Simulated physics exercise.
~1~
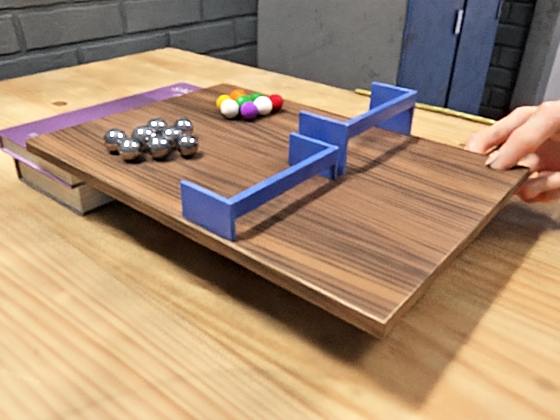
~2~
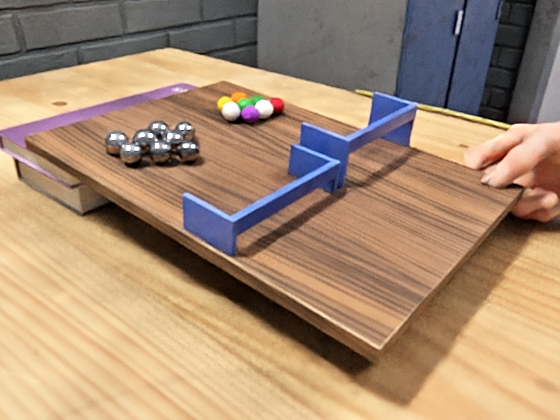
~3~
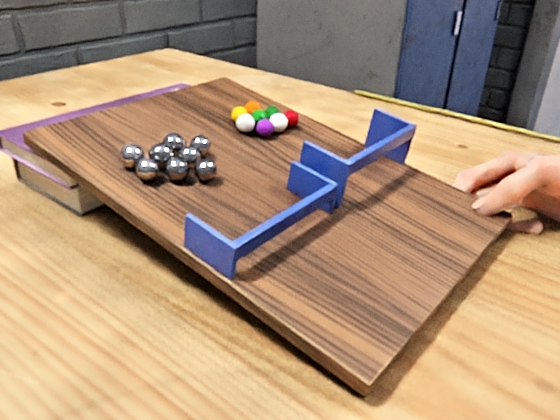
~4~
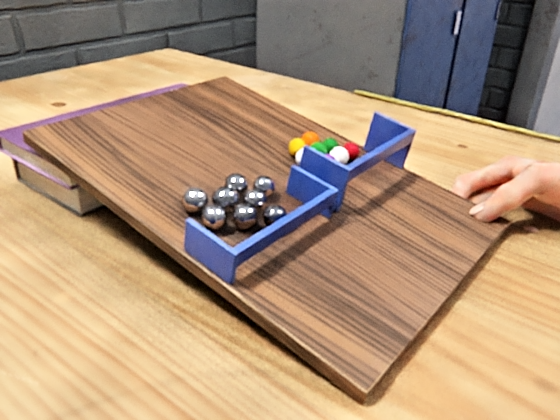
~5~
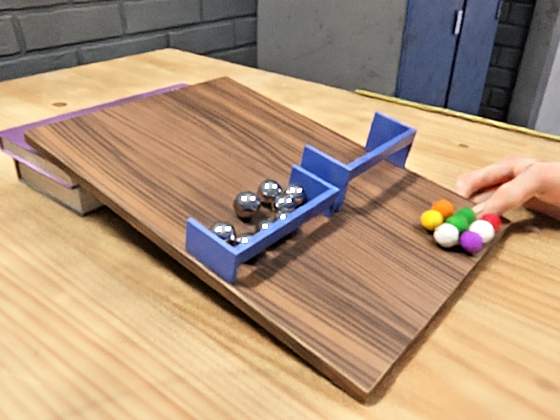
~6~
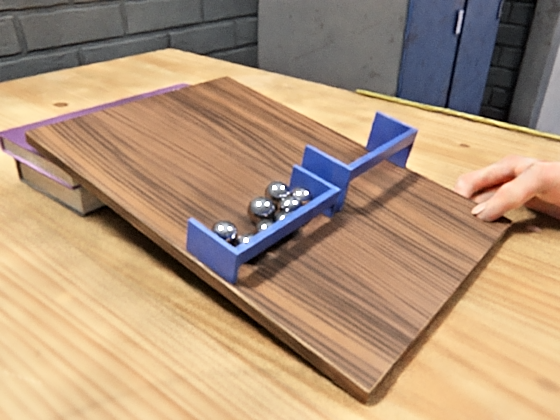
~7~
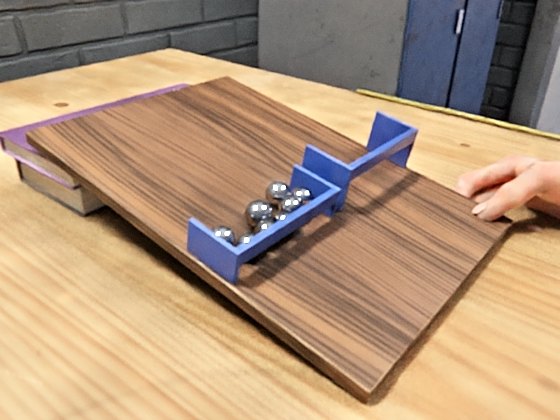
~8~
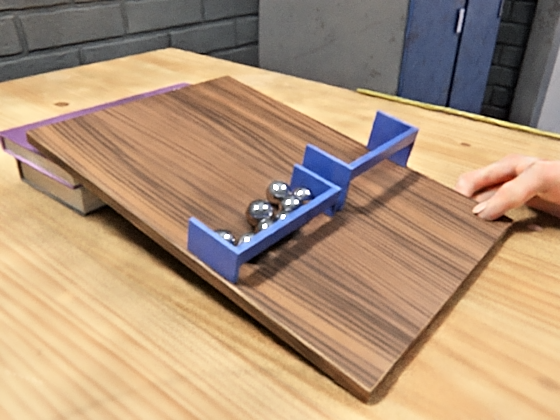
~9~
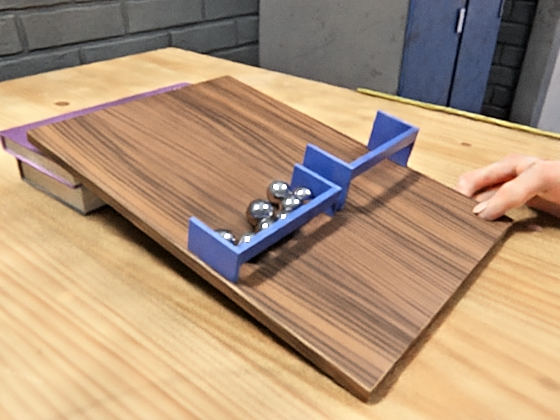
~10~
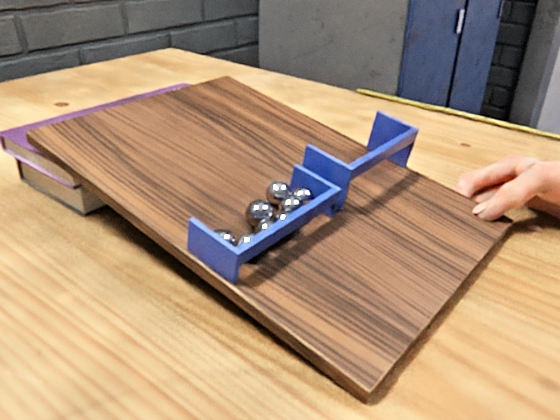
In this clip, a hand lowers one end of a wooden board, and shiny metal balls and a group of small colourful balls roll down it. The metal balls gather behind the front blue bar, while the colourful ones pass beneath the back bar and leave view.
